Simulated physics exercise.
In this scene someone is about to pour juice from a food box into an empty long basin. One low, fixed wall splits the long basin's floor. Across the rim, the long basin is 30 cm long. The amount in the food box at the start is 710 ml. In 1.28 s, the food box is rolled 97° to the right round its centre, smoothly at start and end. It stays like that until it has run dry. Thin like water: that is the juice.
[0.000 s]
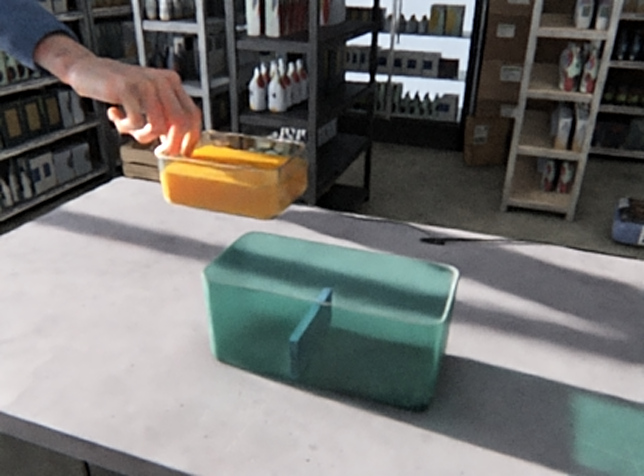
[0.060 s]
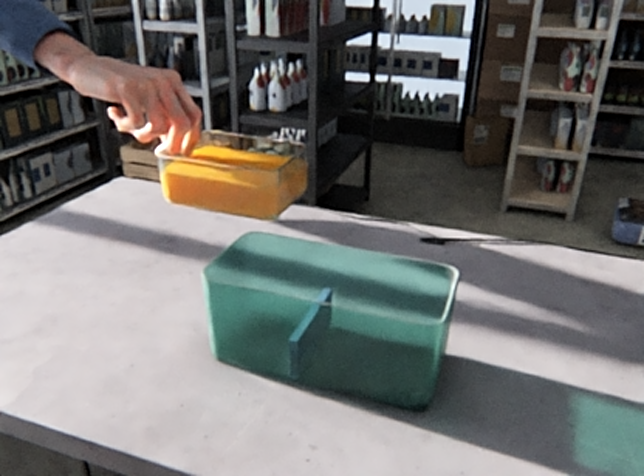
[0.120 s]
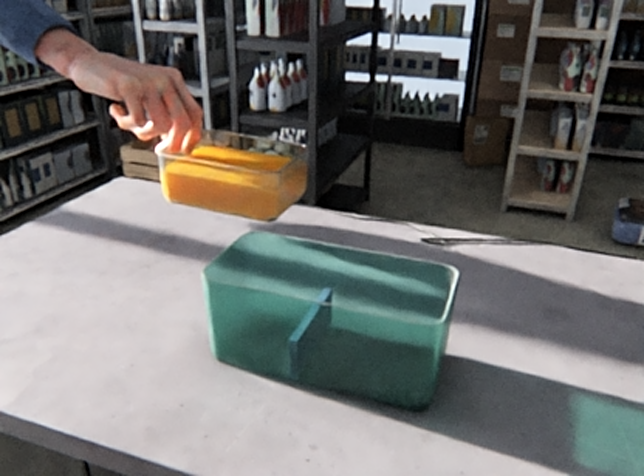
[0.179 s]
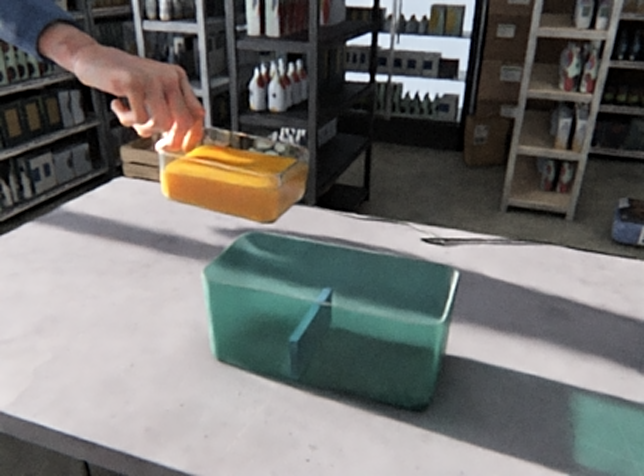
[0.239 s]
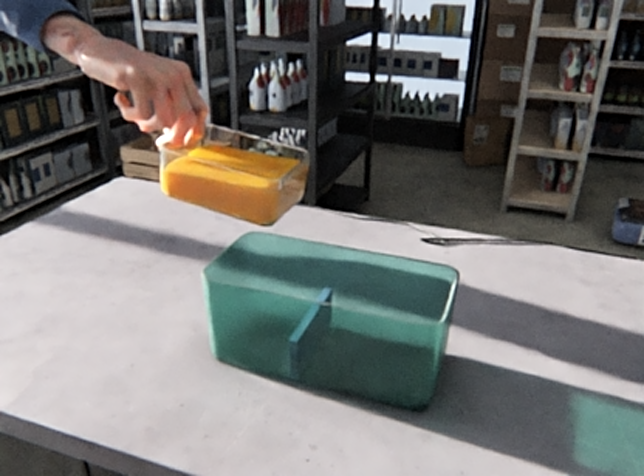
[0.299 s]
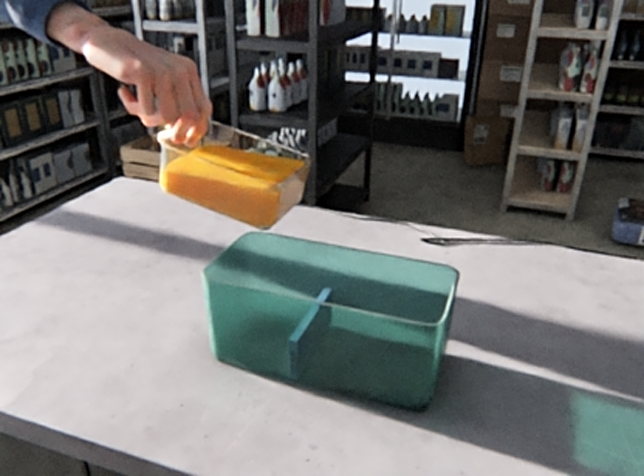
Hand holding a clear food box of orange juice above a long green basin with a low divider, slowly tilting it rightward.
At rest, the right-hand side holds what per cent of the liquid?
It holds some 70 in every hundred.
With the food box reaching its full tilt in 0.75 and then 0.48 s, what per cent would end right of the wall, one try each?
65 and 65 %.
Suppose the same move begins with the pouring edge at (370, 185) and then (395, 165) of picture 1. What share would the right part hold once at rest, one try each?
Try 1: 95 %; try 2: 90 %.
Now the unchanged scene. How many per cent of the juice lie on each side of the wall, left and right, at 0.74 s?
I'd say about 1 left and about 22 right.
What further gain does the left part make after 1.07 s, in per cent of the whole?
About 16 percent.
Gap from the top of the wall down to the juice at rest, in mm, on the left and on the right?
The left comes to roughly 48 mm and the right to roughly 38 mm.
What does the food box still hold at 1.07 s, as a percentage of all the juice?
Roughly 10 percent remains.
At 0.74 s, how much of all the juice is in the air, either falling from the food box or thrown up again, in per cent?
34 per cent.
By 0.74 s the tilt is 61° and 44 per cent is still to pour, 1 is left of the wall and 22 right of it.
By 1.07 s the tilt is 91° and 11 per cent is still to pour, 12 is left of the wall and 70 right of it.
By 1.41 s the tilt is 97° and 2 per cent is still to pour, 25 is left of the wall and 70 right of it.
By 1.78 s the tilt is 97° and 0 per cent is still to pour, 27 is left of the wall and 70 right of it.
At rest 27 per cent lies left of the wall, 70 right of it and 3 outside.
